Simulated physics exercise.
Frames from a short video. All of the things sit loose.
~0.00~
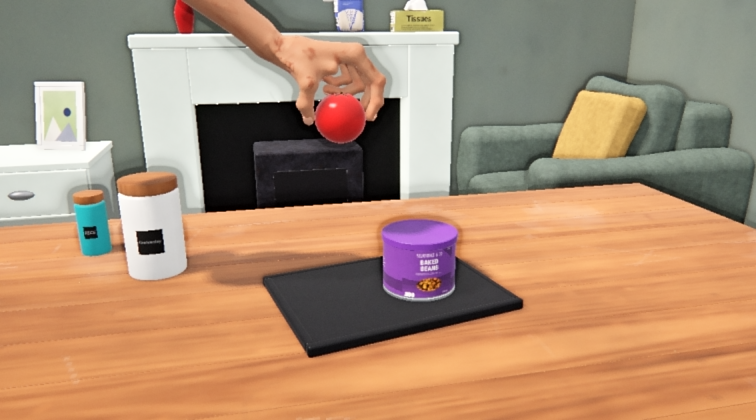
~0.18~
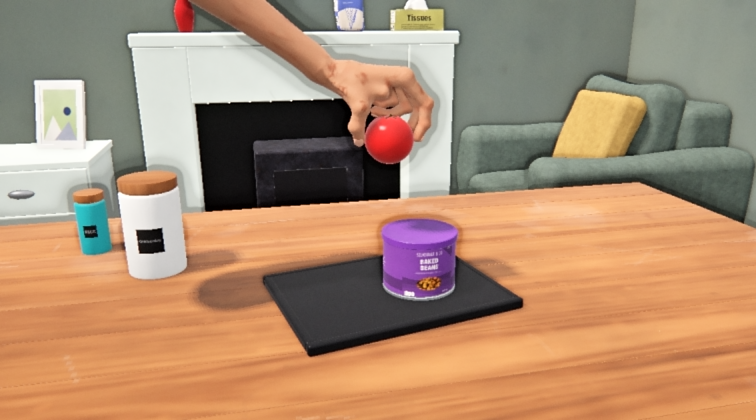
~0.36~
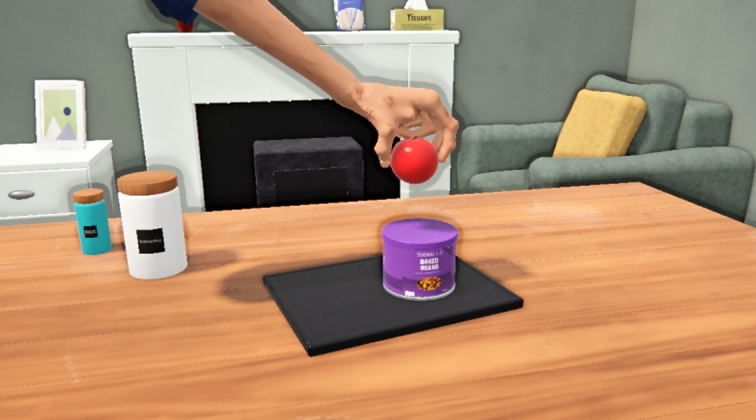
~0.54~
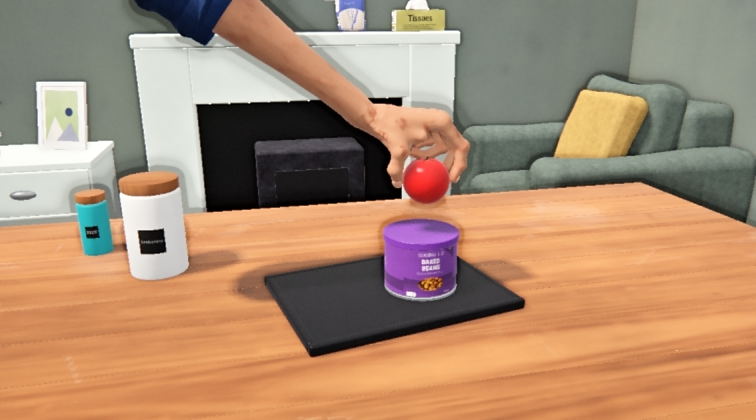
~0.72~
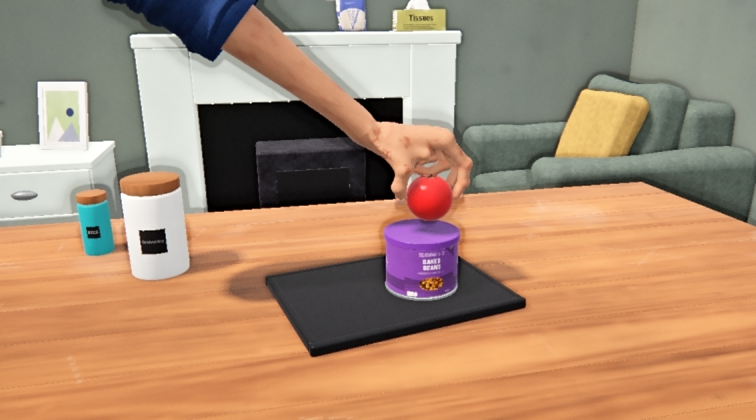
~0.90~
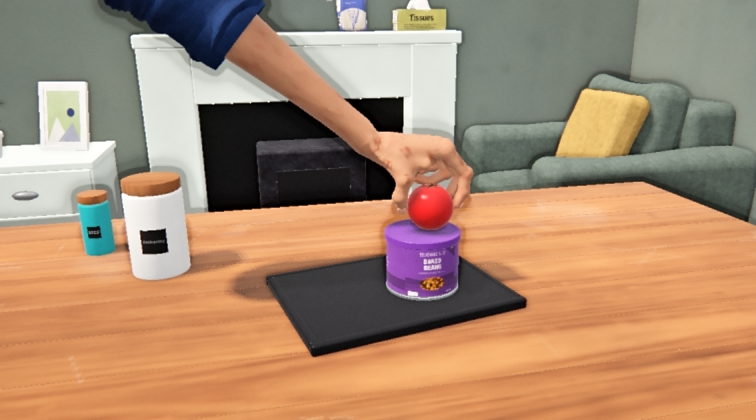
A red tomato is lowered by a hand onto the purple baked beans can.
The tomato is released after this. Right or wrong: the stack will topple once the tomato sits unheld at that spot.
Wrong.
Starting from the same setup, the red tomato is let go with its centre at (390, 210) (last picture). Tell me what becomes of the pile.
Then it holds.
By 1.80 s, all is still.
By 2.90 s, red tomato resting near (430, 207).
When it is over (4.0 s), all 5 as before. End places, in pixels of the last picture, red tomato near (431, 207). The pile holds.
